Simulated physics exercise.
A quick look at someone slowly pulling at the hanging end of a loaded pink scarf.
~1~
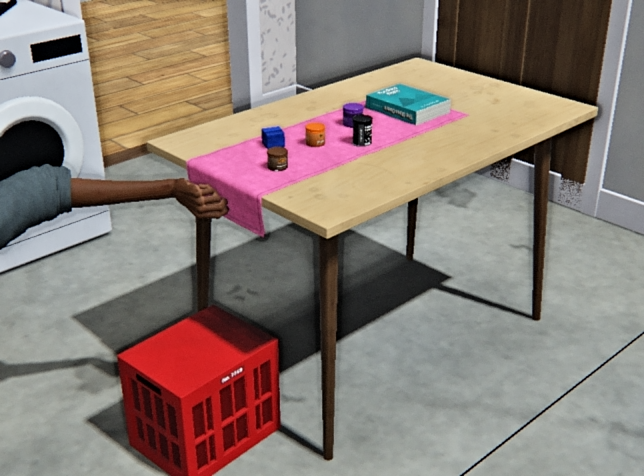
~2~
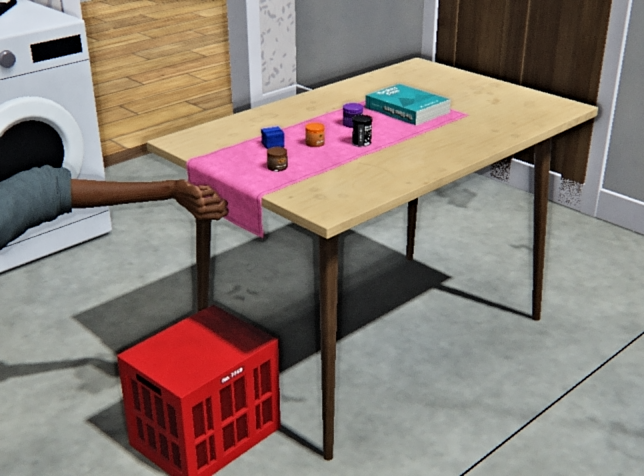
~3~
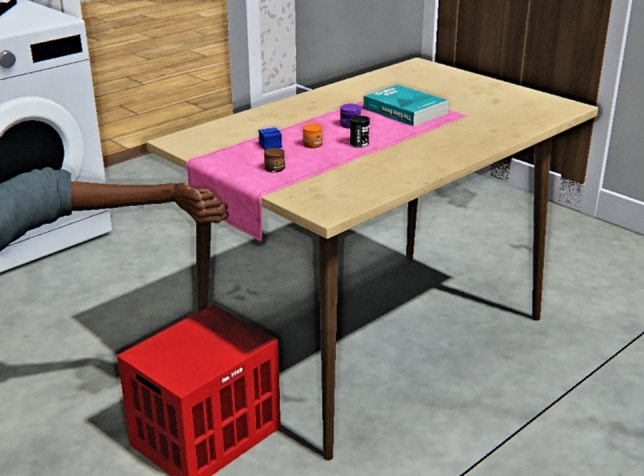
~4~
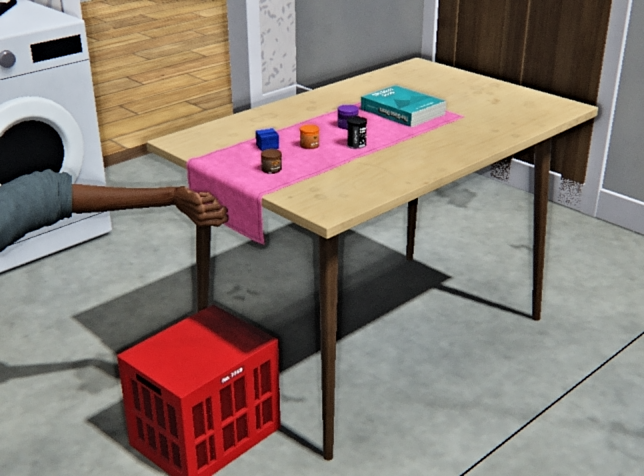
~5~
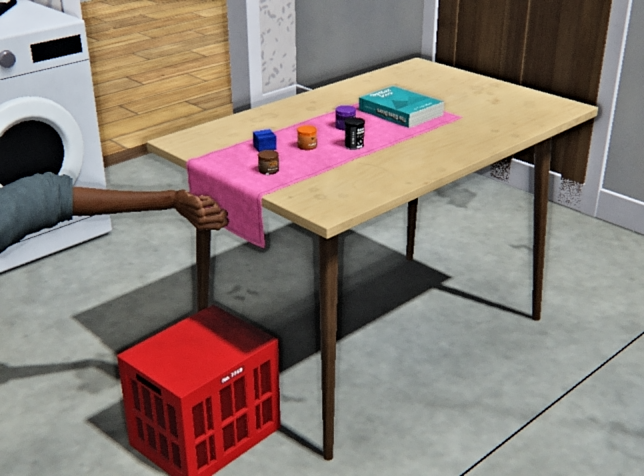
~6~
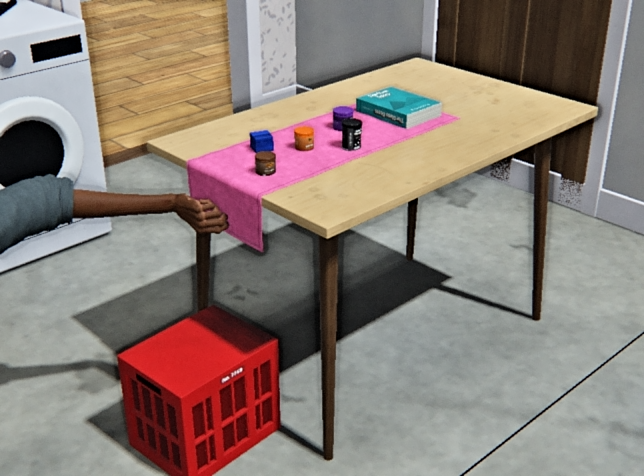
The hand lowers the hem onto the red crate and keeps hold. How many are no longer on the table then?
It carries off three.
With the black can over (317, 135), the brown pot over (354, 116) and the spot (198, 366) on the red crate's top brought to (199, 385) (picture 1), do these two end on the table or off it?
The black can goes over; the brown pot does not fall.
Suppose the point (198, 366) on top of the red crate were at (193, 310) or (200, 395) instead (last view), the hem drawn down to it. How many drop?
In that case 1 and 4.
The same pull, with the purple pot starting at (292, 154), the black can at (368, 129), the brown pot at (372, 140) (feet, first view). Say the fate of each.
The purple pot comes down, the black can stays on, the brown pot holds on.
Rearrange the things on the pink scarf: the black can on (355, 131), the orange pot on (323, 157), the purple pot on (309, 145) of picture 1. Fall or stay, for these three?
The black can survives, the orange pot goes over, the purple pot comes down.
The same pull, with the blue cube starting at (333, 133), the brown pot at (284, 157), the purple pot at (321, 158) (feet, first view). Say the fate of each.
The blue cube survives, the brown pot drops off, the purple pot tumbles off.
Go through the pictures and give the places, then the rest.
The first picture shows hem (264, 237); brown pot (277, 151); blue cube (273, 130); orange pot (315, 126); black can (363, 118); purple pot (353, 106); top of the crate (198, 366).
The second picture shows hem (263, 237); brown pot (277, 151).
The third picture shows hem (261, 242); blue cube (270, 131).
The fourth picture shows hem (265, 244); orange pot (310, 128); top of the crate (198, 366).
The fifth picture shows hem (264, 247); black can (355, 121).
The sixth picture shows hem (263, 252); brown pot (265, 155); blue cube (262, 134); orange pot (304, 130); black can (352, 122); purple pot (343, 109).
Soon after, hem near (227, 285); brown pot gone.
After that, hem on the crate; brown pot, blue cube and orange pot gone.
In the end, hem on the crate; brown pot, blue cube and orange pot gone. The answer is three.
